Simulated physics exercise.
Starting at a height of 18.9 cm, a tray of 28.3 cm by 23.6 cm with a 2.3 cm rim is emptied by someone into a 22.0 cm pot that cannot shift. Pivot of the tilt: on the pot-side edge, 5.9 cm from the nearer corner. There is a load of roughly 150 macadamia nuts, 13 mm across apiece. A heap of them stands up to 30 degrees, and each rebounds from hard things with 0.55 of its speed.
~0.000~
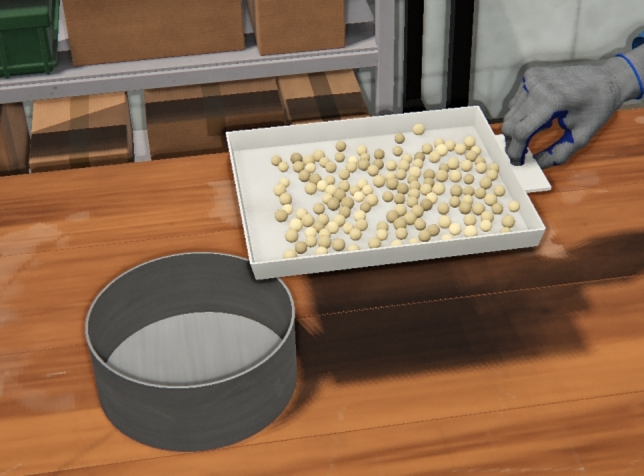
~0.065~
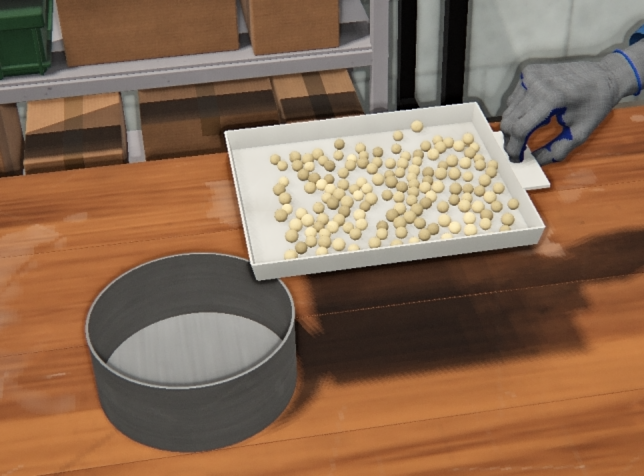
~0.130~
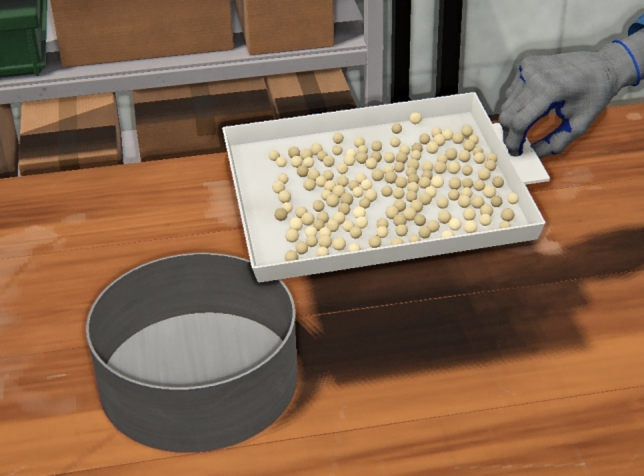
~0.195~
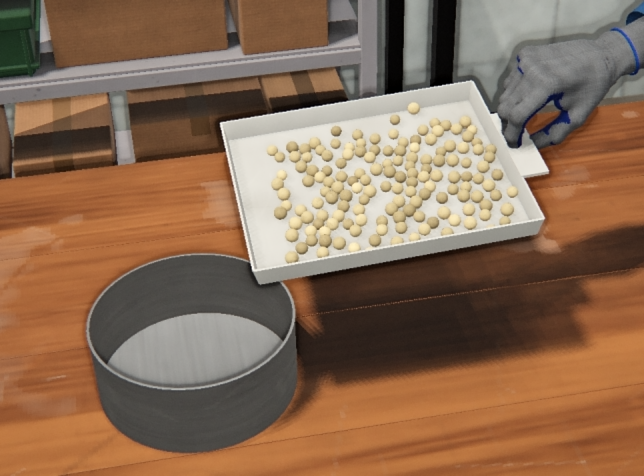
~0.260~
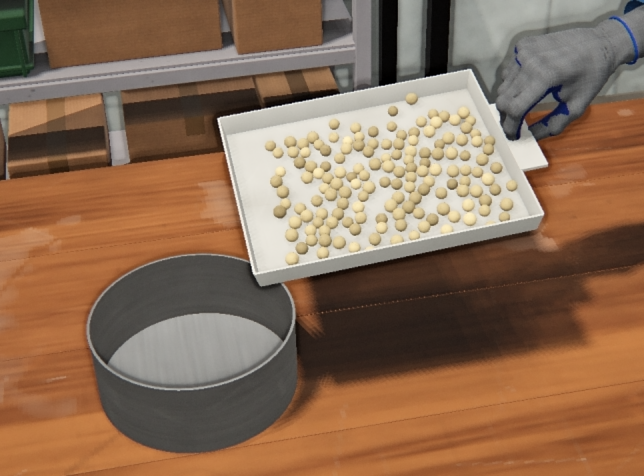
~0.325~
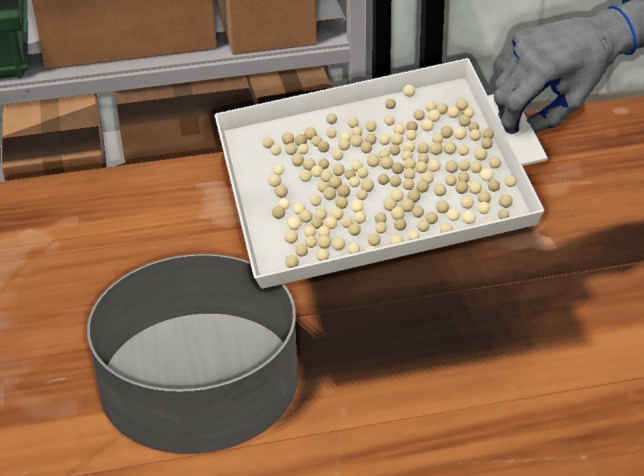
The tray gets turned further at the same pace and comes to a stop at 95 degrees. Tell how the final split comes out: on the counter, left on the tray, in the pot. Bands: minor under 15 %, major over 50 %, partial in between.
Counter: Major, tray: Minor, pot: Partial.
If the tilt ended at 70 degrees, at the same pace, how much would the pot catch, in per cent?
The pot would get around 0 per cent.
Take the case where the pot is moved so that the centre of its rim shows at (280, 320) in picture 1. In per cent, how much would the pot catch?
80 %.
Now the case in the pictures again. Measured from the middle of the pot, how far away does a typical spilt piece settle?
Distance: Around 22 cm.
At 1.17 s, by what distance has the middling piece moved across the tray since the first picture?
About 7 cm.
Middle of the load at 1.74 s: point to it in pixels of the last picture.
I'd put it close to (339, 213).
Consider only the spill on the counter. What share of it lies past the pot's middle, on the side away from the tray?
I'd put it at close to 20 per cent.
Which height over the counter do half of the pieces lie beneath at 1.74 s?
Around 24 cm up.
After 1.17 s, tilt 50 degrees; the tray holds 100 %, the pot 0 %.
After 1.74 s, tilt 76 degrees; the tray holds 100 %, the pot 0 %.
Then, at 2.36 s, tilt 95 degrees; the tray holds 5 %, the pot 25 %.
At rest (3.3 s), counter 70 %, tray 0 %, pot 30 %.
